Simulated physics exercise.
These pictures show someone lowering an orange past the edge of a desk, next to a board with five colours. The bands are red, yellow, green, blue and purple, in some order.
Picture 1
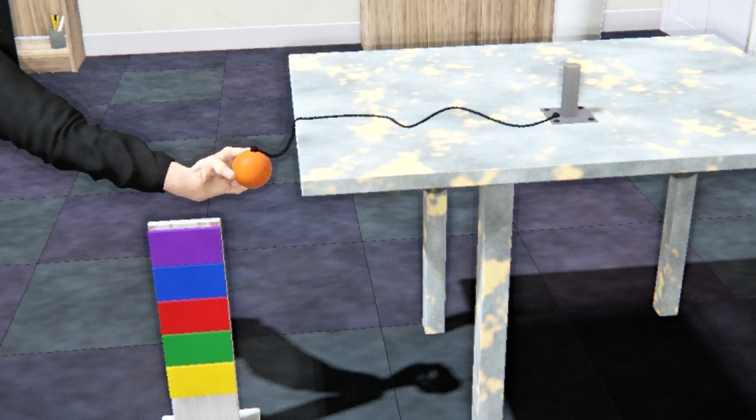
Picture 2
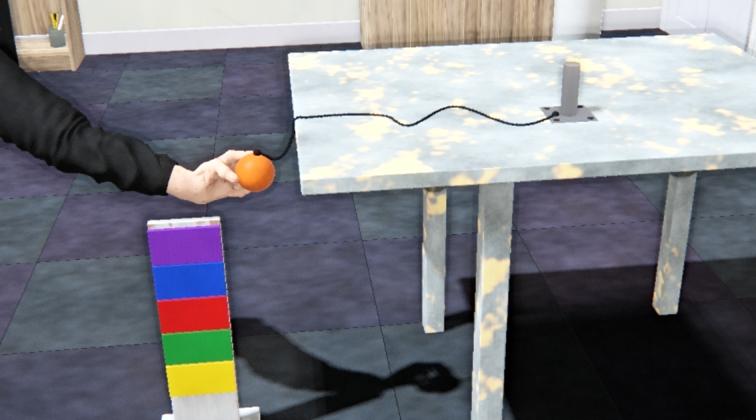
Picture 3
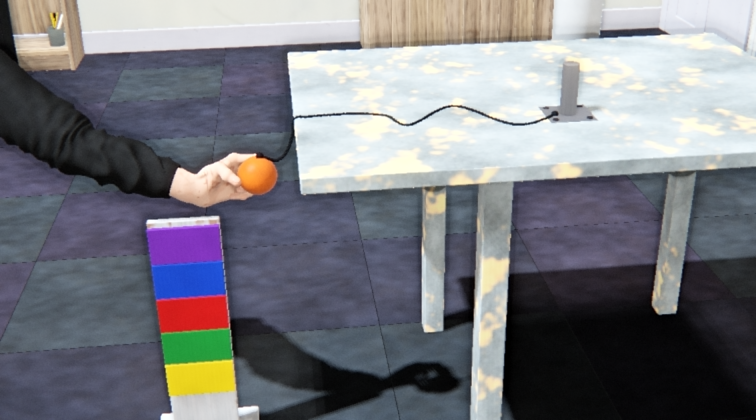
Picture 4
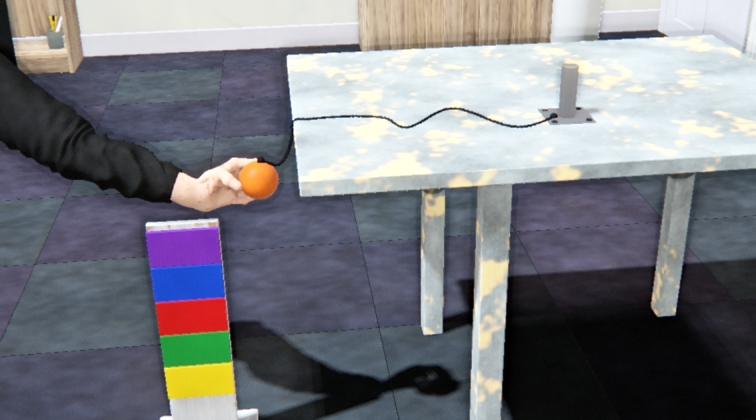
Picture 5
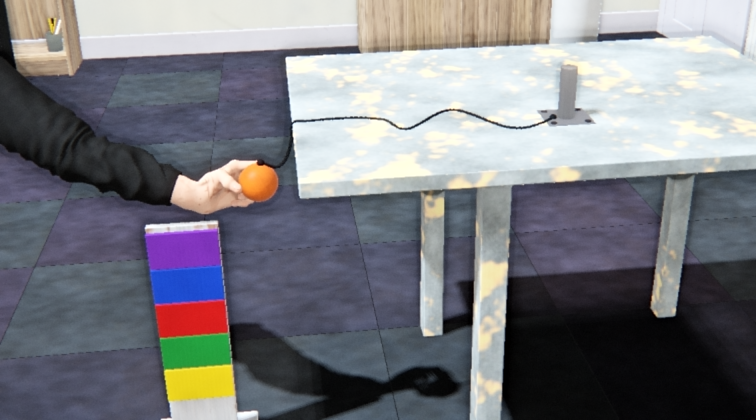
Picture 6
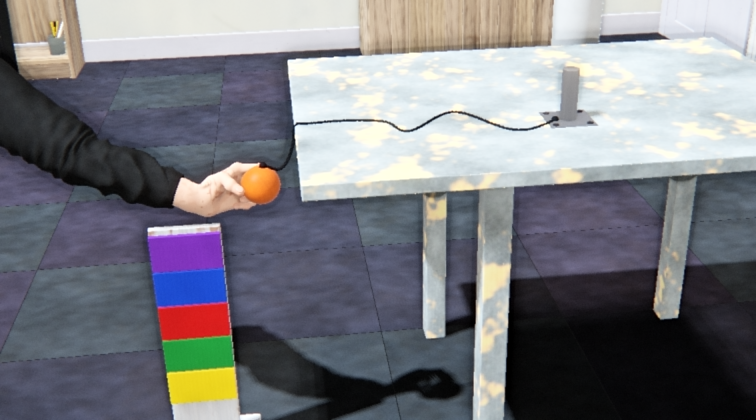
The video shows a hand holding an orange ball tied to a dark cord that runs across a mottled table to a small post, beside a color-banded upright board, as the ball shifts very slightly down and right.
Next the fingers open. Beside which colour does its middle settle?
Its middle rests at the blue band.
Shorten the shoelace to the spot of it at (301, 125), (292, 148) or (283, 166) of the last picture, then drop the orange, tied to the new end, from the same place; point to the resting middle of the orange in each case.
About (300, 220), (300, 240) and (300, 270).
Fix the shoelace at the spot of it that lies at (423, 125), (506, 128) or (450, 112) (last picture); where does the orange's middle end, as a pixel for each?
The places are (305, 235), (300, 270) and (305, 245).
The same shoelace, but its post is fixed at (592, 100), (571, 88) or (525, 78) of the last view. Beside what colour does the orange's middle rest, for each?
Taking them in turn: Purple; purple; blue.
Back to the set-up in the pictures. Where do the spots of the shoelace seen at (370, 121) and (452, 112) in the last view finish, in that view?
The first at (295, 135), the second at (418, 123).
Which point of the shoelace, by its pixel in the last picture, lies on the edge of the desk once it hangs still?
That spot is around (370, 121).
A little later, orange near (273, 282); level with blue.
Next, orange near (332, 275); level with blue.
Later still, orange near (298, 282); level with blue.
When it is over, orange near (300, 282); level with blue. The blue one.
